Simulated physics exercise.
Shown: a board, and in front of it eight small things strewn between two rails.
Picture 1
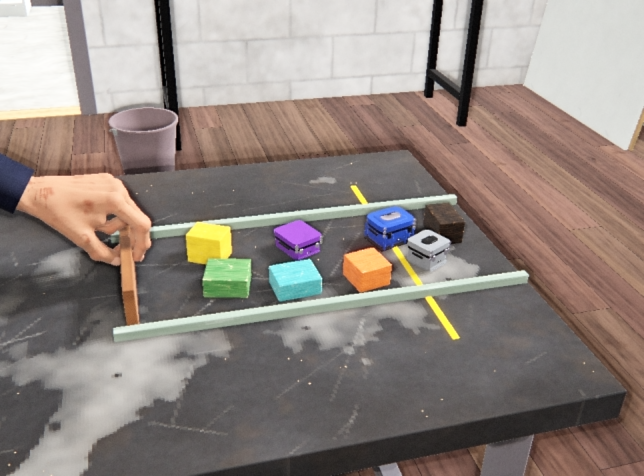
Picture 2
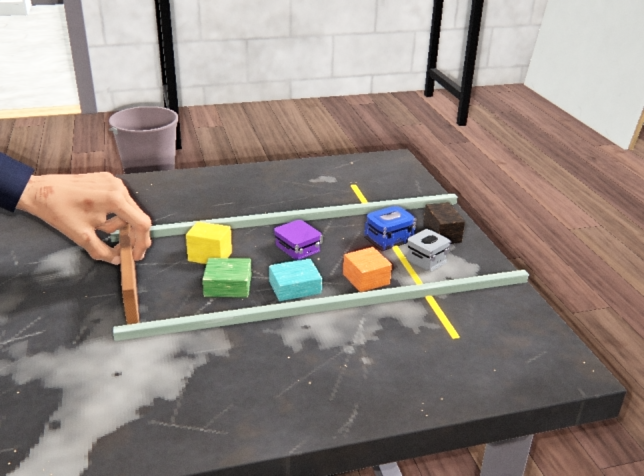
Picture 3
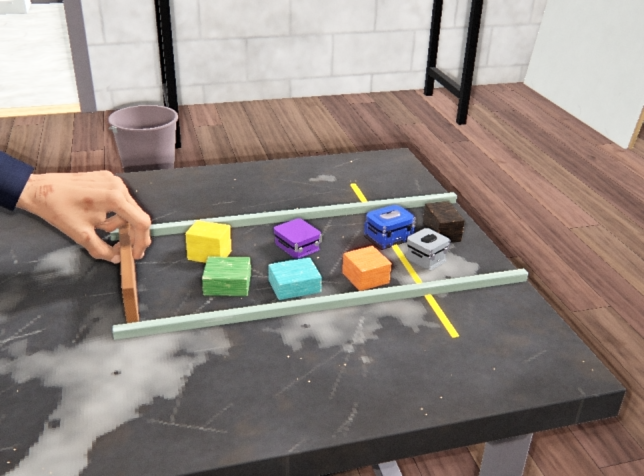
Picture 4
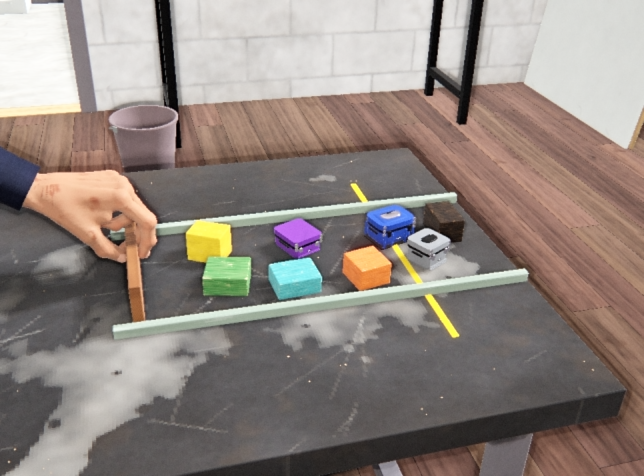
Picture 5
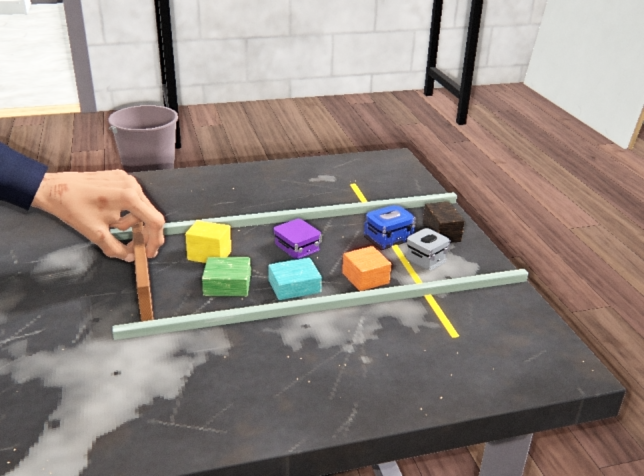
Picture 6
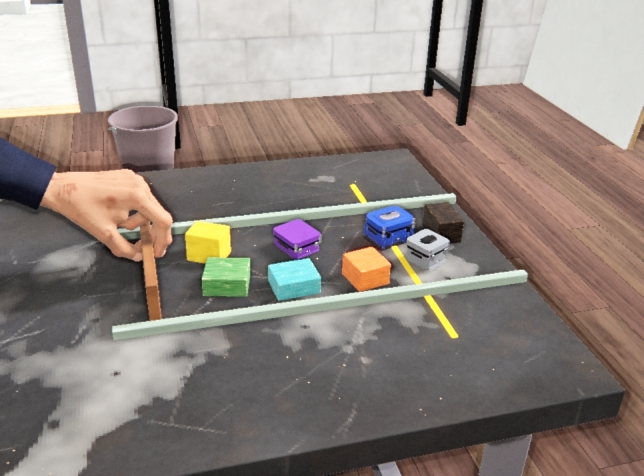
A hand in a dark sleeve, holding an upright brown board at the left end of two pale green rails, stays almost still at first, then slides the board slightly to the right. Between the rails on a dark, stained tabletop, seen from above at an angle, sit yellow, green, purple, cyan, orange, blue, grey and black objects, with yellow tape crossing near the right. None of them moves, and the camera holds steady.
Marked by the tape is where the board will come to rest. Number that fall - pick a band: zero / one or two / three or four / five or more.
Band: One or two.
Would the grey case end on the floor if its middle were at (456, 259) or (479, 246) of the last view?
The grey case goes down at the first spot and goes down at the second.
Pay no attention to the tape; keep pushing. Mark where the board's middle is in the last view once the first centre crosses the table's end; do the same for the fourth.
I'd put the first at about (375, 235) and the next at about (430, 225).
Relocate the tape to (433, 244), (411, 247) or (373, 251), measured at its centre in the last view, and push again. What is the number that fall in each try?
Tallies in the order asked: 4, 3, 0.
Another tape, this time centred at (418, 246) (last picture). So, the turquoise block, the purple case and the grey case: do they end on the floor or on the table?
Here the turquoise block is not lost; the purple case is not lost; last, the grey case is not lost.
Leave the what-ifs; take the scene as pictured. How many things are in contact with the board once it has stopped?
It touches 2.
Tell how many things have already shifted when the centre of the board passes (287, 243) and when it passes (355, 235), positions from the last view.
At the first point the count is 5, at the second it's 8.
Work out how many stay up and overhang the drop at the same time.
Count of overhanging things: 2.
A little later, none off yet; black block at rest near (443, 223); grey case at rest near (427, 250); blue case at rest near (389, 227).
Next, none off yet; black block at rest near (443, 223); grey case moving near (436, 248); blue case at rest near (389, 227).
Later still, none off yet; black block shifted about its own width near (471, 221); grey case shifted about its own width near (451, 242); blue case shifted about its own width near (439, 222).
When it is over, the number that fall off is one or two; down, black block.
